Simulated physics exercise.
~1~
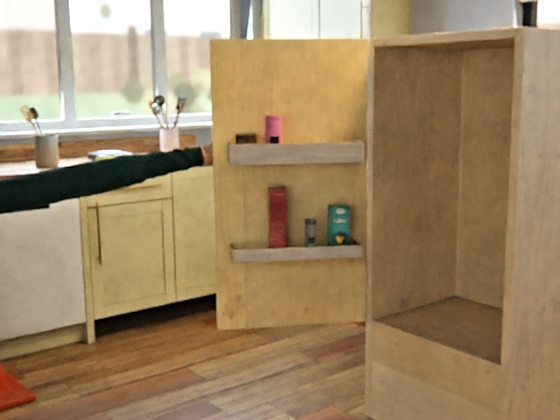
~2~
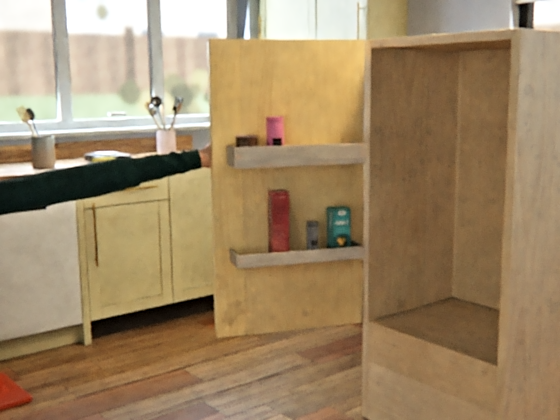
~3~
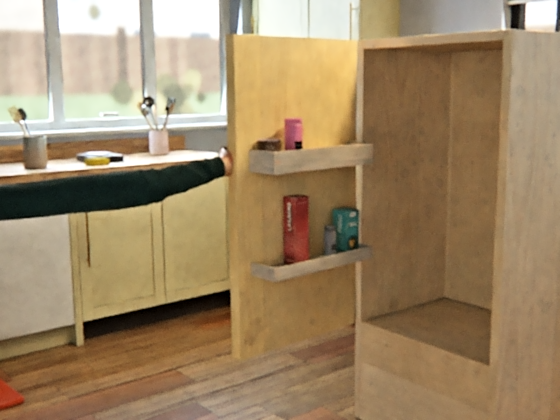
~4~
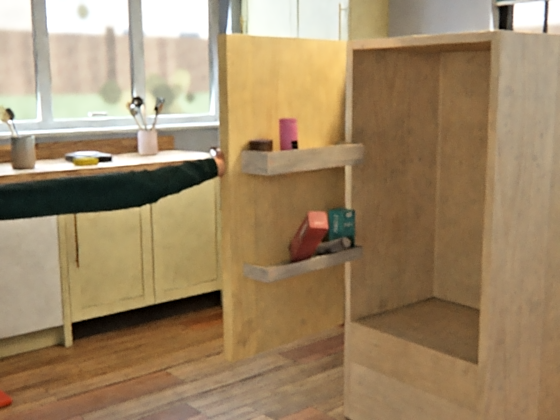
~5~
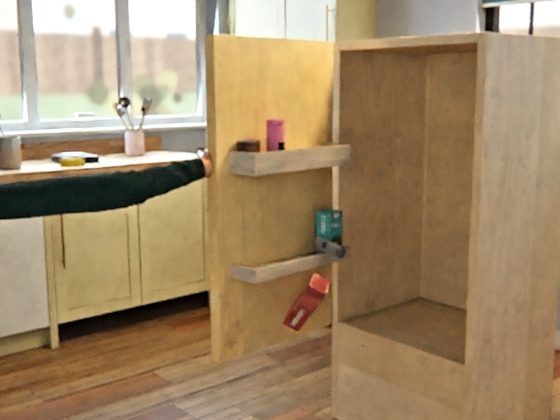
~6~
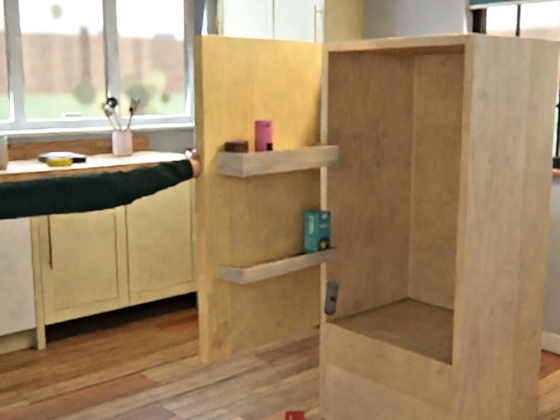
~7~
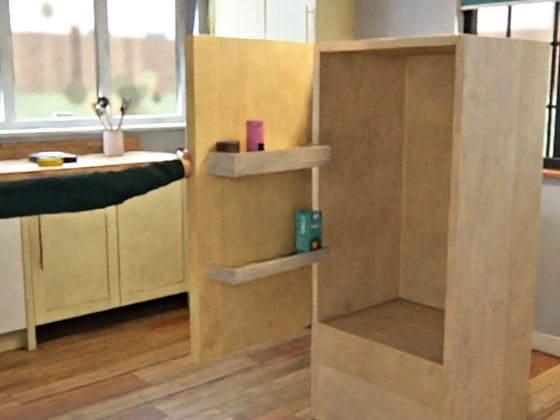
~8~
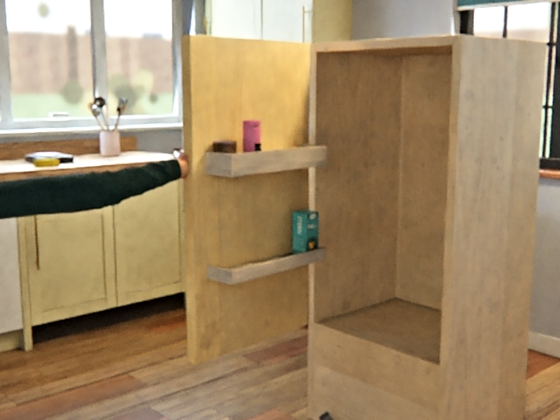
In the video, an arm in a dark sleeve swings a wooden cupboard door with two racks, then the door stops and the red carton tips out of the lower rack, followed by the grey shaker, while the turquoise carton, pink jar and brown tin stay in place.
